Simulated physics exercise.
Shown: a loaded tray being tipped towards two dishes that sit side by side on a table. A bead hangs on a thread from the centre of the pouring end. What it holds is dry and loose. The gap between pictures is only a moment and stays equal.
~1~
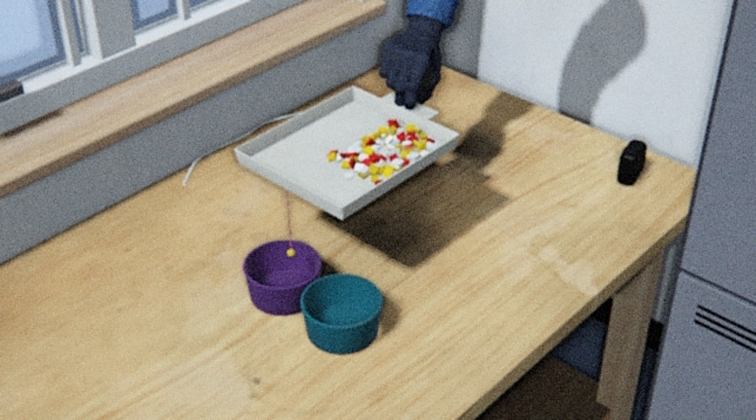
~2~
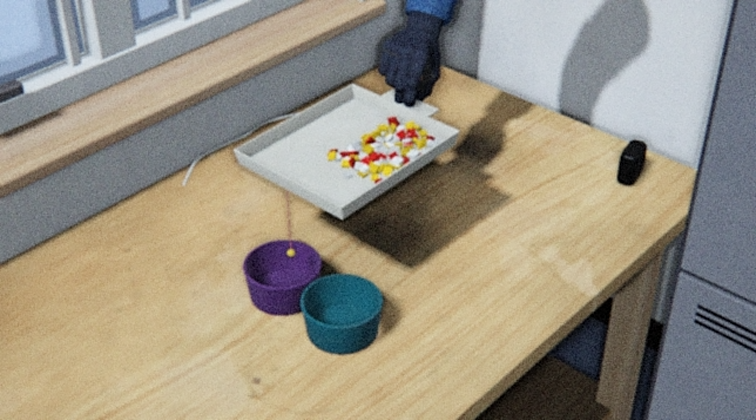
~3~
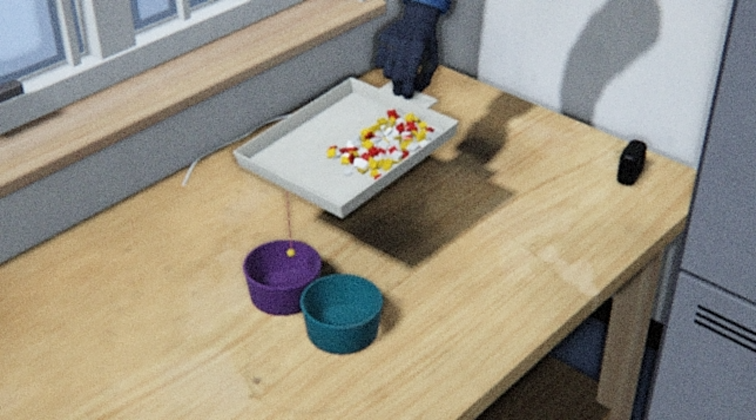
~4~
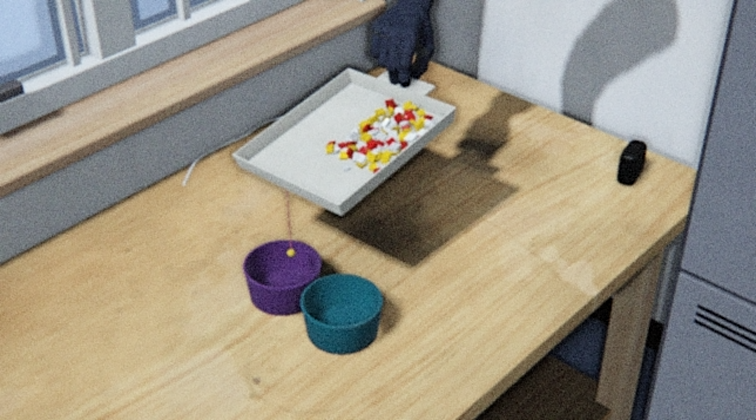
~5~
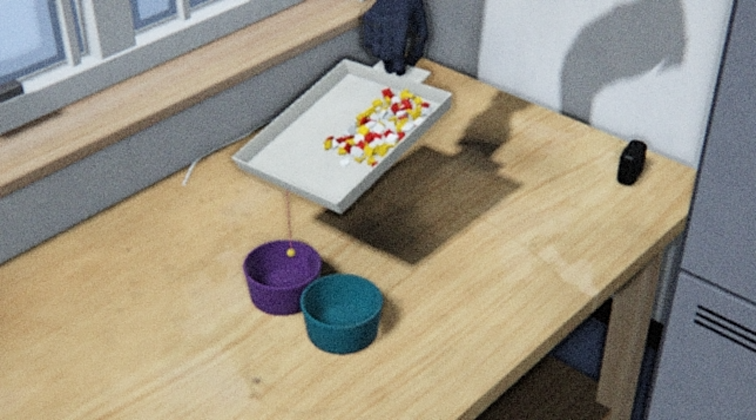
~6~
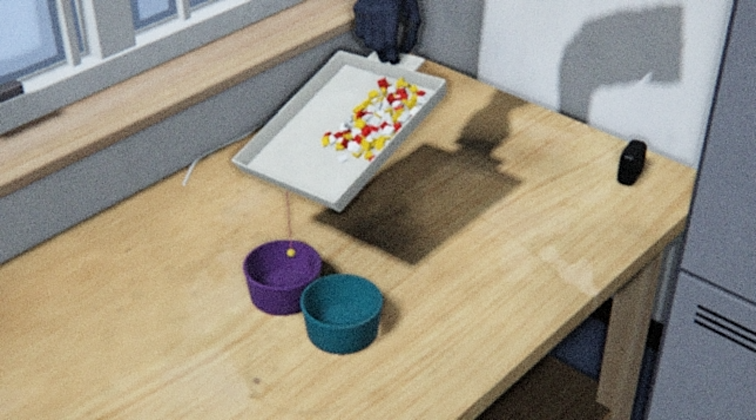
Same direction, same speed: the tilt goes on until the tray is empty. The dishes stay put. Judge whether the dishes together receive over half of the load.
They receive under half of it.
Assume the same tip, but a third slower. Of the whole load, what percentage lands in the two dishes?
That works out at some 30 per cent.
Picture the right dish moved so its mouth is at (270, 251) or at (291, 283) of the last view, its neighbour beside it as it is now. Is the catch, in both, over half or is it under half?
Earlier try a majority share, later try a majority share.
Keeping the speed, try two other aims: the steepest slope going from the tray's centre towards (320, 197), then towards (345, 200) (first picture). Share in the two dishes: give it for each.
Respectively 90 % and 60 %.
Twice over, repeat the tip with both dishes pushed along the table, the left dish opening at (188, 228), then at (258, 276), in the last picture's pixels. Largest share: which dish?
Well, first the dish at right, then the dish at left.
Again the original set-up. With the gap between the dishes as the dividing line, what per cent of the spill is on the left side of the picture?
I'd put it at close to 100 per cent.
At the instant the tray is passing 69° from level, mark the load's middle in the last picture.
Roughly at (266, 176).
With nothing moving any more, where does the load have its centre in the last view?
It settles centred around (245, 279).
Shortly afterwards, tray tipped steeply; the bulk on the tray; a little in the air.
Next, tray tipped past a quarter turn; near a quarter on the tray; a little in the left dish; near half outside both; near a quarter in the air.
Some moments later, tray tipped past a quarter turn; near a quarter in the left dish; the bulk outside both.
In the end, tray tipped past a quarter turn; none at all in the right dish; near a quarter in the left dish; the bulk outside both.
